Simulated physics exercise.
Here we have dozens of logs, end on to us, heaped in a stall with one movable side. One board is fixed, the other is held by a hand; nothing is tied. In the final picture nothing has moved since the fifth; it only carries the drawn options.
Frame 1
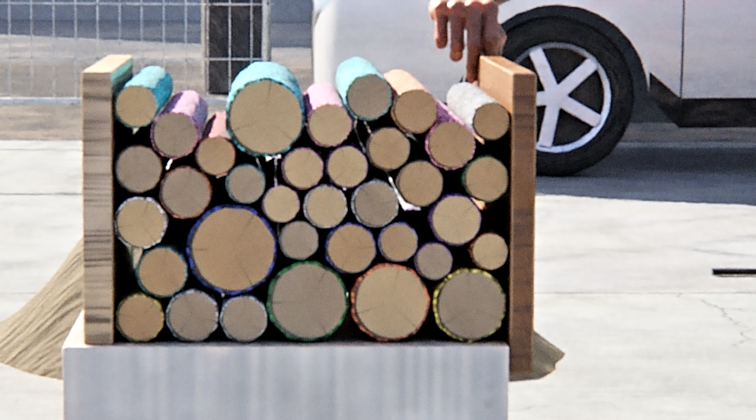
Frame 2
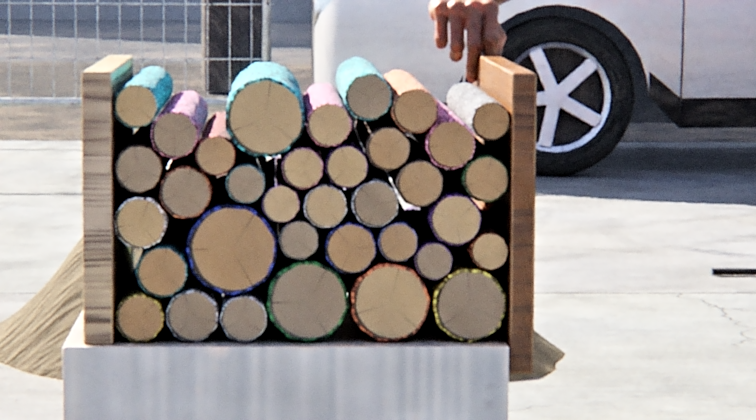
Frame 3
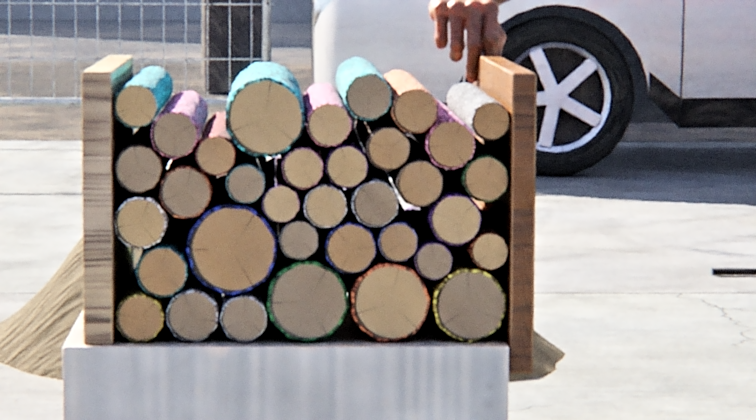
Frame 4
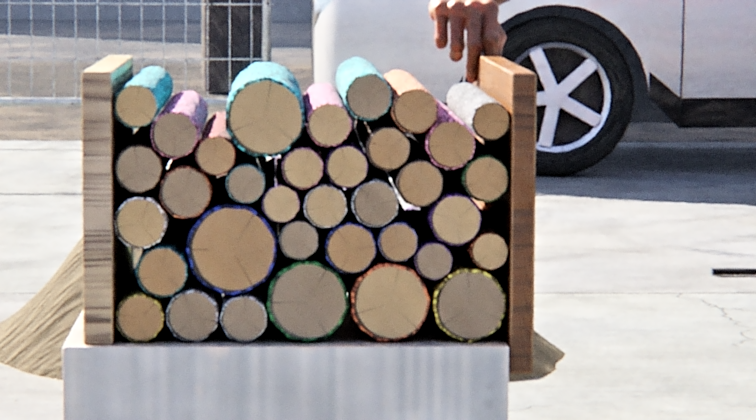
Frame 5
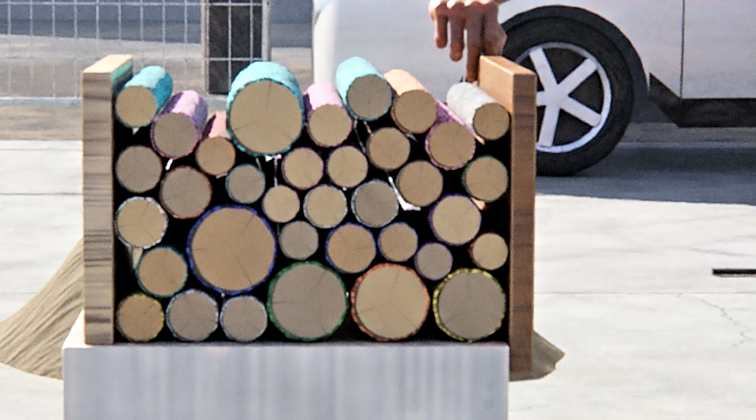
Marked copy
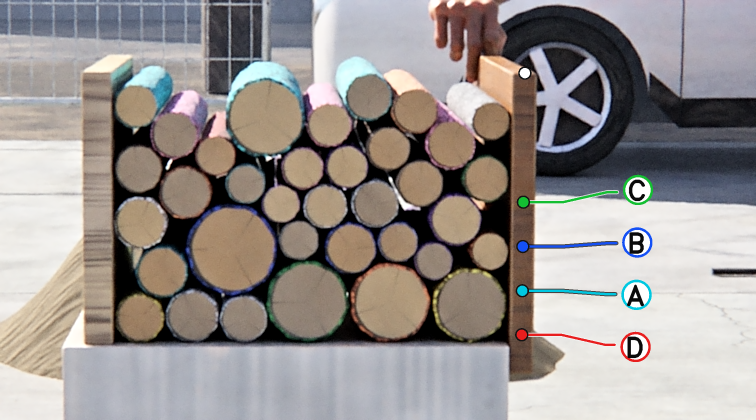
A stack of round logs, cut ends facing the viewer, fills a stall between two upright wooden boards on a pale grey block, seen straight on in a sunlit paved area. Turquoise, pink, orange and white bark shows along the top, with a sandy mound, fence and white vehicle behind. Fingers rest by the right board, and nothing visibly moves, the camera included.
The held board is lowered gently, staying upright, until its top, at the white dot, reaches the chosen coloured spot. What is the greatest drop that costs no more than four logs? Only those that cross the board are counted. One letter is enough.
At most to B.
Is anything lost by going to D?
Yes.
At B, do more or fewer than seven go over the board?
Fewer than seven.
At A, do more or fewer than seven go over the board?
At A, more than seven.
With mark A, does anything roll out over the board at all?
Yes, at A.
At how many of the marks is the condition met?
Two of them.
On the marked copy, A at (522, 291); B at (523, 246); C at (523, 202); D at (522, 335); the white dot at (525, 73).
With B. Early on, top of the board (511, 153).
Further on, top of the board (510, 242).
At the end, top of the board (510, 245), four out over the board.
As for the rest, A more than four out over the board; C one out over the board; D more than four out over the board.
